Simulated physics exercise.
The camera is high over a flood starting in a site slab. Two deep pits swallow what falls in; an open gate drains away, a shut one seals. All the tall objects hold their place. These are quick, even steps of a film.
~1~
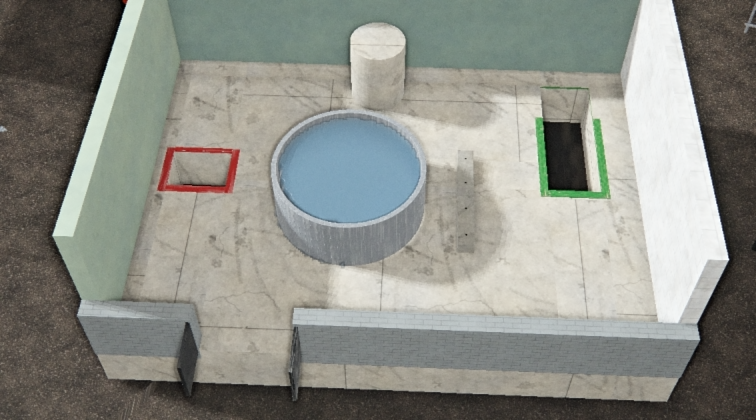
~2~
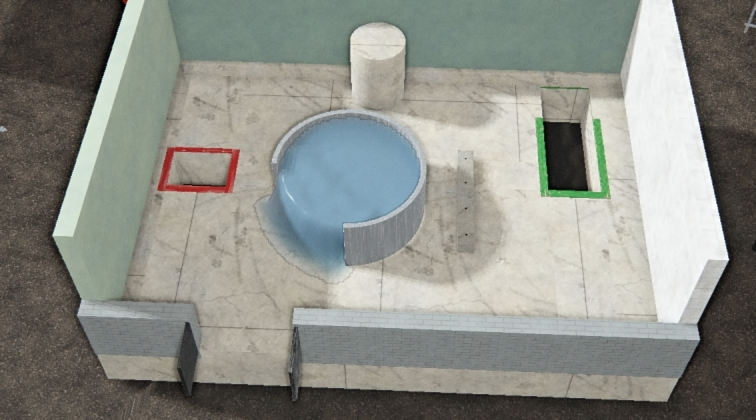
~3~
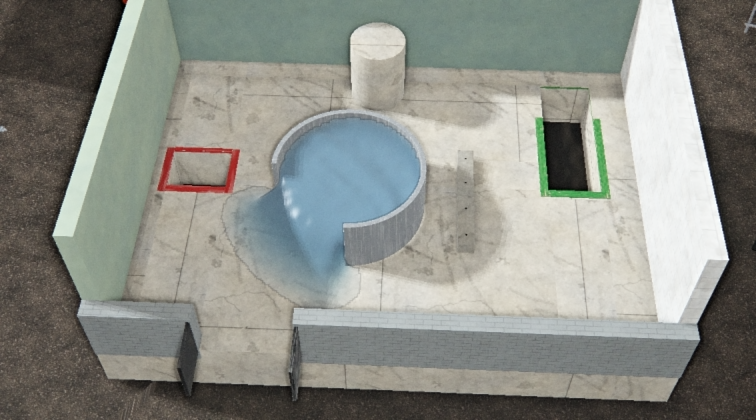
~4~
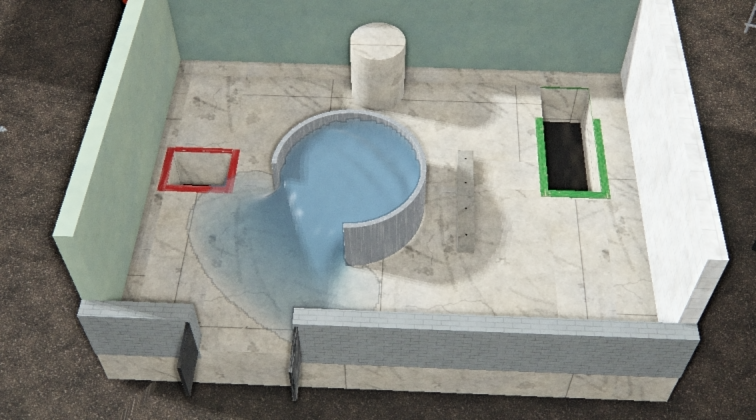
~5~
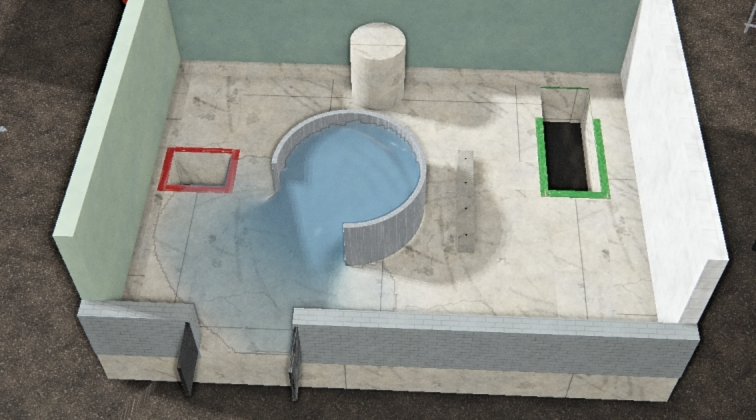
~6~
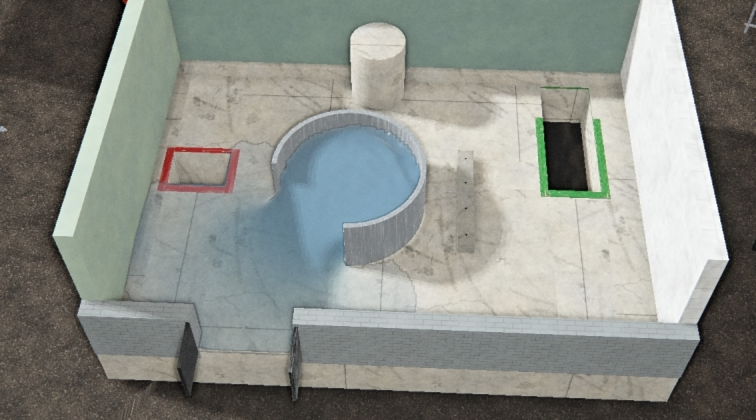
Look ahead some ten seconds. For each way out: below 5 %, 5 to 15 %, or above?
In the end: The gate takes more than 15 %; the red pit takes more than 15 %; the green pit takes less than 5 %.
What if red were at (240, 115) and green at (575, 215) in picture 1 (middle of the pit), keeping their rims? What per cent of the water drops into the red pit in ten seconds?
Roughly, in per cent: Red 15.
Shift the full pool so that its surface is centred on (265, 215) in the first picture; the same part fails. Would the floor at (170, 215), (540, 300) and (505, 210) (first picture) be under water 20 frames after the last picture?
As listed: Flooded, clear, not flooded.
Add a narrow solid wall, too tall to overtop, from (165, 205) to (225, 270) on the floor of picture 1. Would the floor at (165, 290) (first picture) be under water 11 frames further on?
Answer: Flooded.
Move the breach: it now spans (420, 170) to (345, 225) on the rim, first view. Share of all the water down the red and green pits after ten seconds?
Roughly, in per cent: Red 6, green 40.
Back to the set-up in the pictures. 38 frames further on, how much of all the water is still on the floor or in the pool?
Some 38 per cent.
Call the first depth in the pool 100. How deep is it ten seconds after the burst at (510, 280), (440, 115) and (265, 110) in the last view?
In turn 2, 0 and 2 in a hundred.
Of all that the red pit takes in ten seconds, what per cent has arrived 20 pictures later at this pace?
Roughly 45 per cent.
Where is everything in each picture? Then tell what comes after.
The first frame shows the round pool at (349, 169) is whole and still.
In the second frame, water pours out at (296, 232) and has run to (264, 202).
In the third frame, water pours out at (296, 233) and has run to (236, 198).
In the fourth frame, water pours out at (296, 235) and has run to a hidden place.
In the fifth frame, the front is at (169, 208), out from the gap at (296, 235).
In the sixth frame, water pours out at (296, 235) and has run to (149, 195).
A moment on, water covers 25 % of the floor; the gate 8 %, the red pit 1 %, the green pit 0 %.
Next, water covers 35 % of the floor; the gate 18 %, the red pit 2 %, the green pit 0 %.
Then, water covers 45 % of the floor; the gate 30 %, the red pit 10 %, the green pit 0 %.
Later, water covers 55 % of the floor; the gate 43 %, the red pit 18 %, the green pit 0 %.
In the end, water covers 65 % of the floor; the gate 50 %, the red pit 23 %, the green pit 0 %.
